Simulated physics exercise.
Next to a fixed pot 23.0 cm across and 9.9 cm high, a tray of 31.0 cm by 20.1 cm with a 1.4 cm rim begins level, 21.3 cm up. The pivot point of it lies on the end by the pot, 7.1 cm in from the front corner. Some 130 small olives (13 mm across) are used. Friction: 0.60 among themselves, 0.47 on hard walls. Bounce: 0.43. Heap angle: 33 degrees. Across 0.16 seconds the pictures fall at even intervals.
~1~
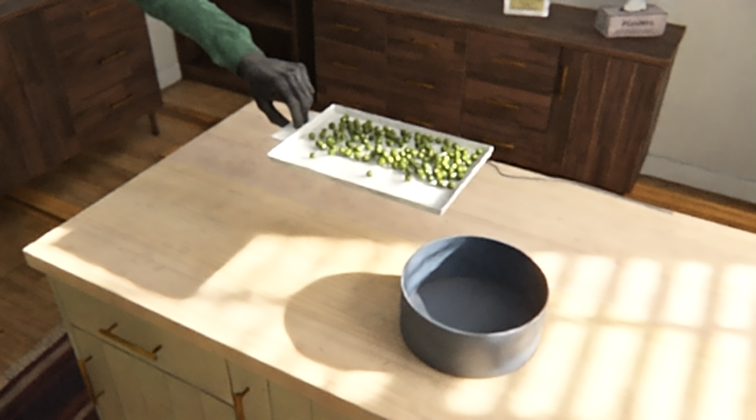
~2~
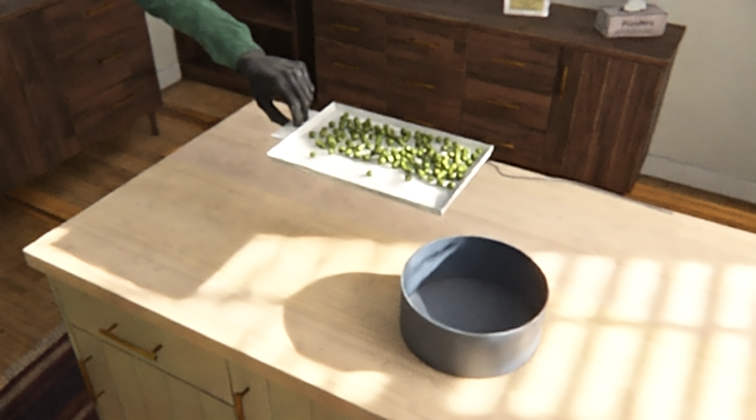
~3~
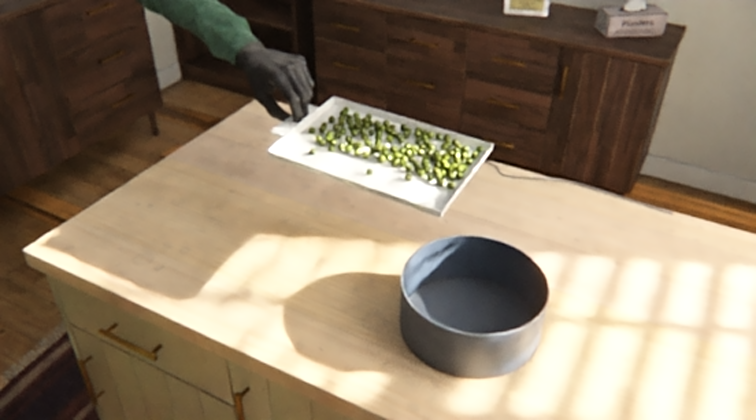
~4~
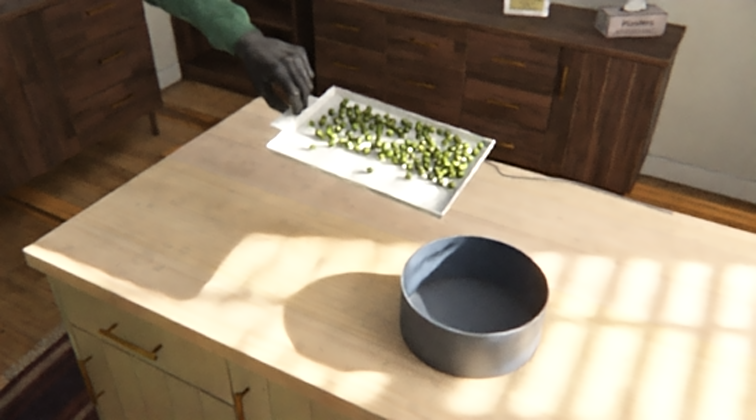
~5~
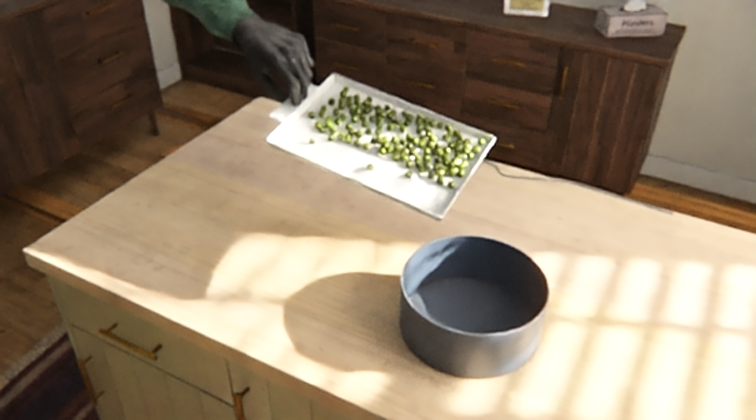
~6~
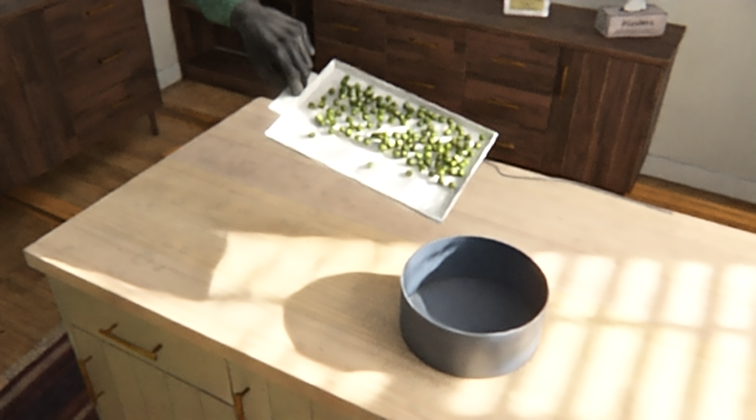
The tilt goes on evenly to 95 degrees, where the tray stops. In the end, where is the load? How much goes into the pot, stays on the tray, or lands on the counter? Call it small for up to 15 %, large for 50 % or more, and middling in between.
Pot - large, left on the tray - small, counter - middling.
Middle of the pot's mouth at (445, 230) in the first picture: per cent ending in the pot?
Share in pot at that spot: Some 20 in a hundred.
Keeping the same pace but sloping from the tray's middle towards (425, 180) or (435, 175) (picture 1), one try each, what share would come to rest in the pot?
Estimate: Some 95 % and some 45 % respectively.
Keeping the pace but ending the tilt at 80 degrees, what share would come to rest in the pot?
I'd expect some 70 per cent in the pot.
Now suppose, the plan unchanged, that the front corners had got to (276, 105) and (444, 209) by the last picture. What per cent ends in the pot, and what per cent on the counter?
Per cent by place - pot 45, counter 55.
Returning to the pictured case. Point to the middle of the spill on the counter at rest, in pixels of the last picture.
The spill's middle ends up near (392, 382).
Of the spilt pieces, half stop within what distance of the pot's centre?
Some 20 cm, give or take.
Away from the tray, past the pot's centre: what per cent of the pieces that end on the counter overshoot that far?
It comes to near 20 percent.
Then, 0.21 s after the last picture, tilt 59 degrees; the tray holds 100 %, the pot 0 %.
Then, 0.35 s after the last picture, tilt 85 degrees; the tray holds 90 %, the pot 0 %.
Then, 0.61 s after the last picture, tilt 95 degrees; the tray holds 0 %, the pot 75 %.
In the end, pot 75 %, tray 0 %, counter 25 %.
